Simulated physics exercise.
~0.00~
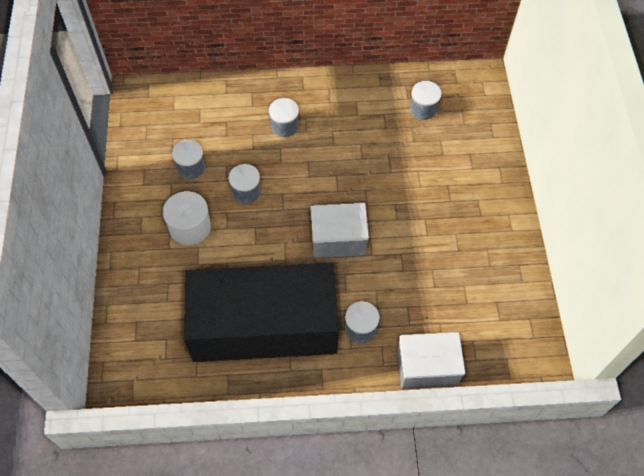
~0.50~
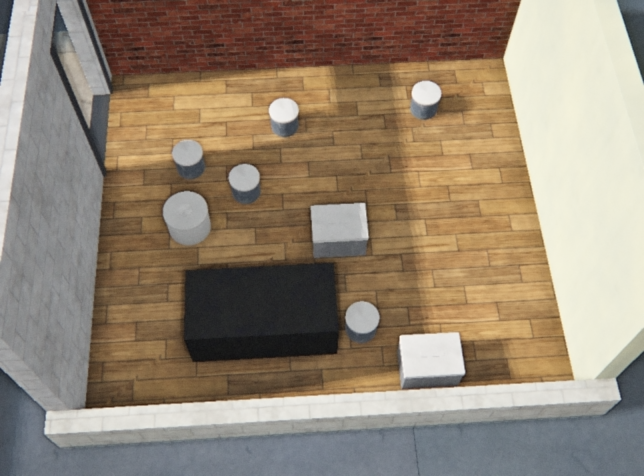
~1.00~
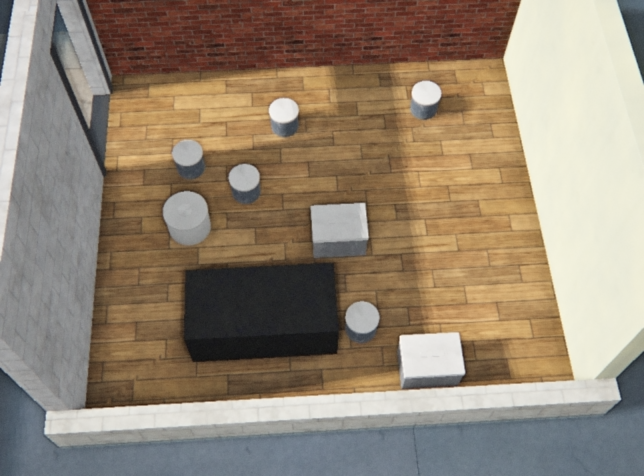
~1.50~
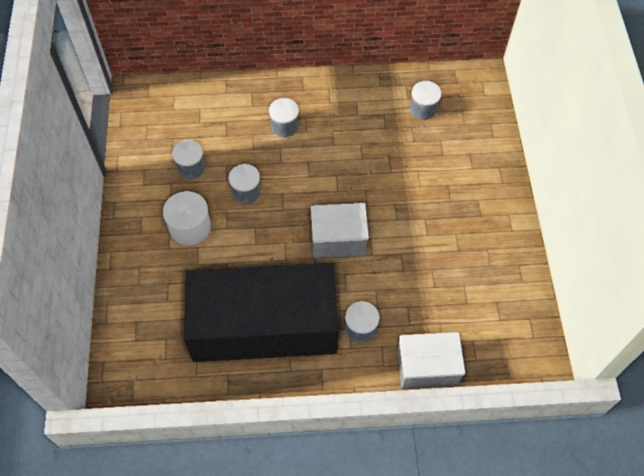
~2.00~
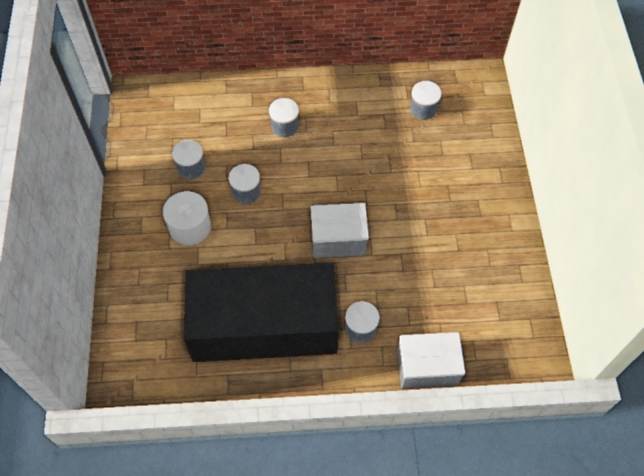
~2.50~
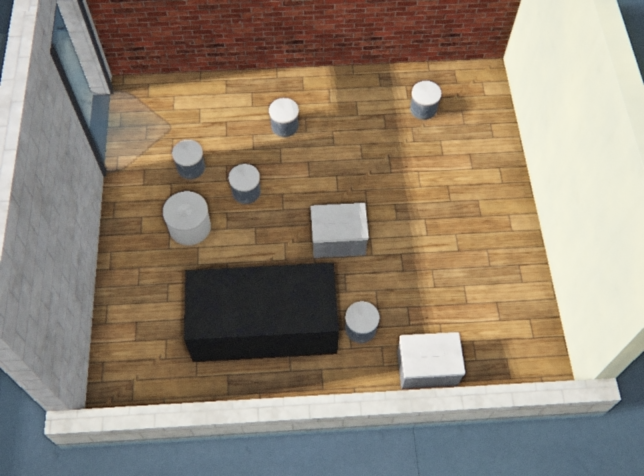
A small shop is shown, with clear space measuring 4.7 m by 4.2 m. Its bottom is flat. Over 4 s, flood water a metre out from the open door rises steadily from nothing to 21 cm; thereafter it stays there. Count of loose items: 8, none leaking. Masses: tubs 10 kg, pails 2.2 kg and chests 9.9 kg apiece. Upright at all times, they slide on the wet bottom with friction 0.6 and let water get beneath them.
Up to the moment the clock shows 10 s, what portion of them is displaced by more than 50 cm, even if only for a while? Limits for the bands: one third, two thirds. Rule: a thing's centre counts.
Band: Middle, one third to two thirds.
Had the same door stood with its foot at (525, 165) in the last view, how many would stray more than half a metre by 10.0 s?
The count would be 6.
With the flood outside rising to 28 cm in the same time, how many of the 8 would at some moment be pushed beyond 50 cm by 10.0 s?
That would give 6.
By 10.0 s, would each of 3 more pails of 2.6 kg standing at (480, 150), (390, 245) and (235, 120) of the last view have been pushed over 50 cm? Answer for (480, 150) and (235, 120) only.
Note: Item 1 exceeds the limit; item 2 exceeds the limit.
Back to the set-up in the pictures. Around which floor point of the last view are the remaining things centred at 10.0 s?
Somewhere near (380, 312).
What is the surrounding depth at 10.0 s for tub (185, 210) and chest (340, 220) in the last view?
3 and 4 cm.
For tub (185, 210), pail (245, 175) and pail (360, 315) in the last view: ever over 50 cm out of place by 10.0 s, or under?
In turn: Less, past it, under.
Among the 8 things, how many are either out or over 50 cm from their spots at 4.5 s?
1 of them.
After 3.5 s 0 of 8 are over 50 cm from their spots; 0 afloat.
After 4.5 s 1 of 8 are over 50 cm from their spots; 1 afloat.
After 7.0 s 4 of 8 are over 50 cm from their spots; 4 afloat.
After 10.0 s 4 of 8 are over 50 cm from their spots, and 4 have been at some point; 3 afloat.
